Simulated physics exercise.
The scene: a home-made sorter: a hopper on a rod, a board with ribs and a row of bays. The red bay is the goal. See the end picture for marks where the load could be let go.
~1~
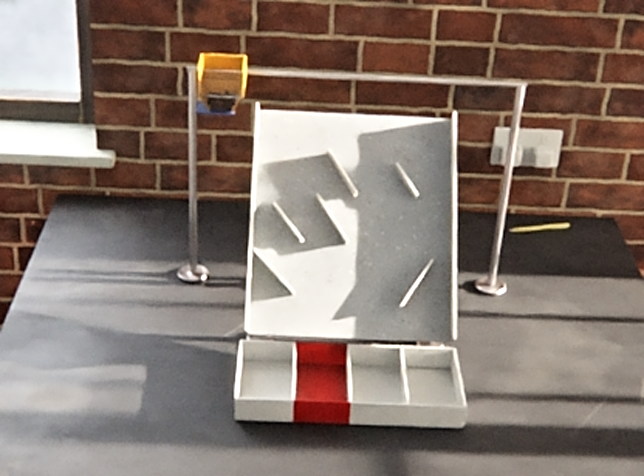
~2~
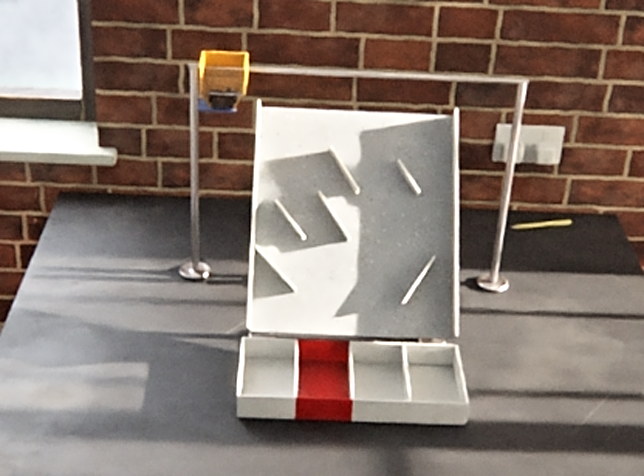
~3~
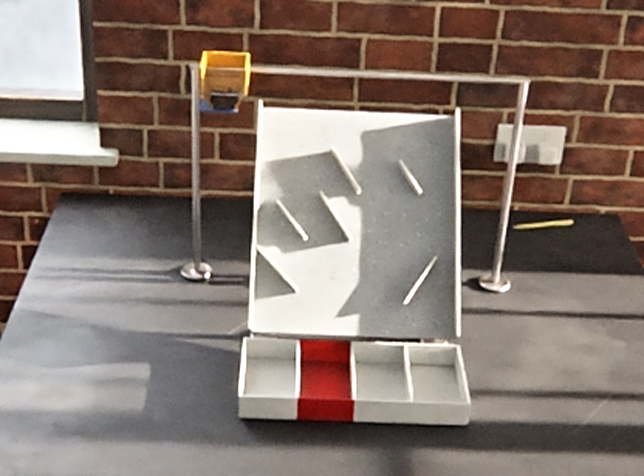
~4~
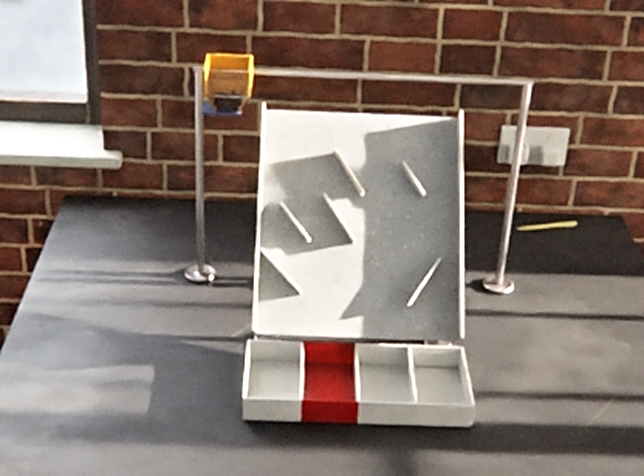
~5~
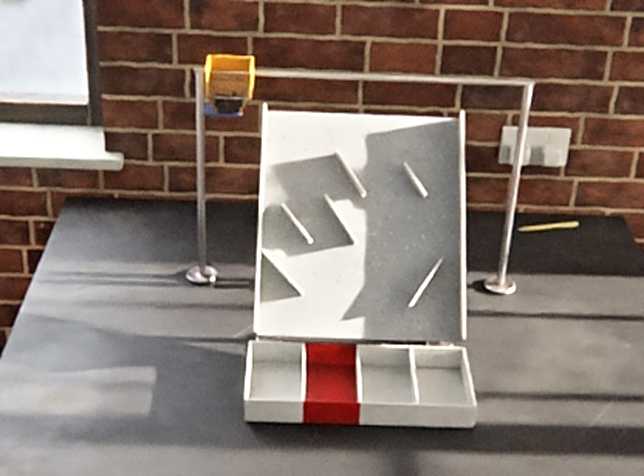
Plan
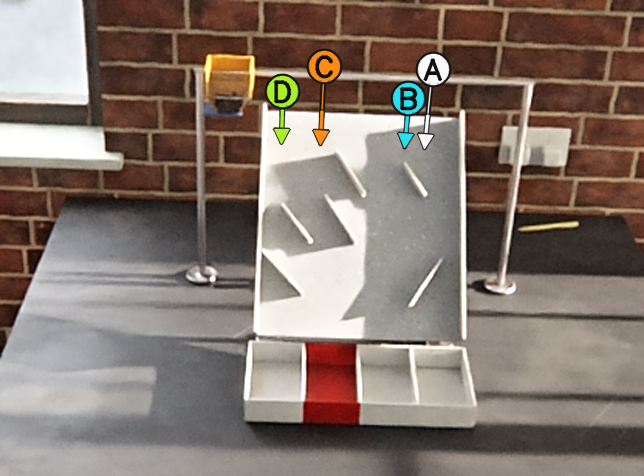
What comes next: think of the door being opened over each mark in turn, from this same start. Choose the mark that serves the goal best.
D.
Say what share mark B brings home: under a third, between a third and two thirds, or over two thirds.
Mark B gives under a third.
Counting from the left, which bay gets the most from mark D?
The second.
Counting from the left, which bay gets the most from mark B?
The fourth.
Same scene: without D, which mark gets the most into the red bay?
The answer is C.
On the marked copy, mark A meets the board at (425, 143); mark B meets the board at (405, 142); mark C meets the board at (320, 139); mark D meets the board at (281, 138).
If A is chosen, none in the red bay, nearly all in other bays, a stray few outside the box.
If B is chosen, a small part in the red bay, most in other bays.
If C is chosen, about a third in the red bay, about half in other bays, a small part outside the box.
If D is chosen, most in the red bay, about a quarter in other bays.
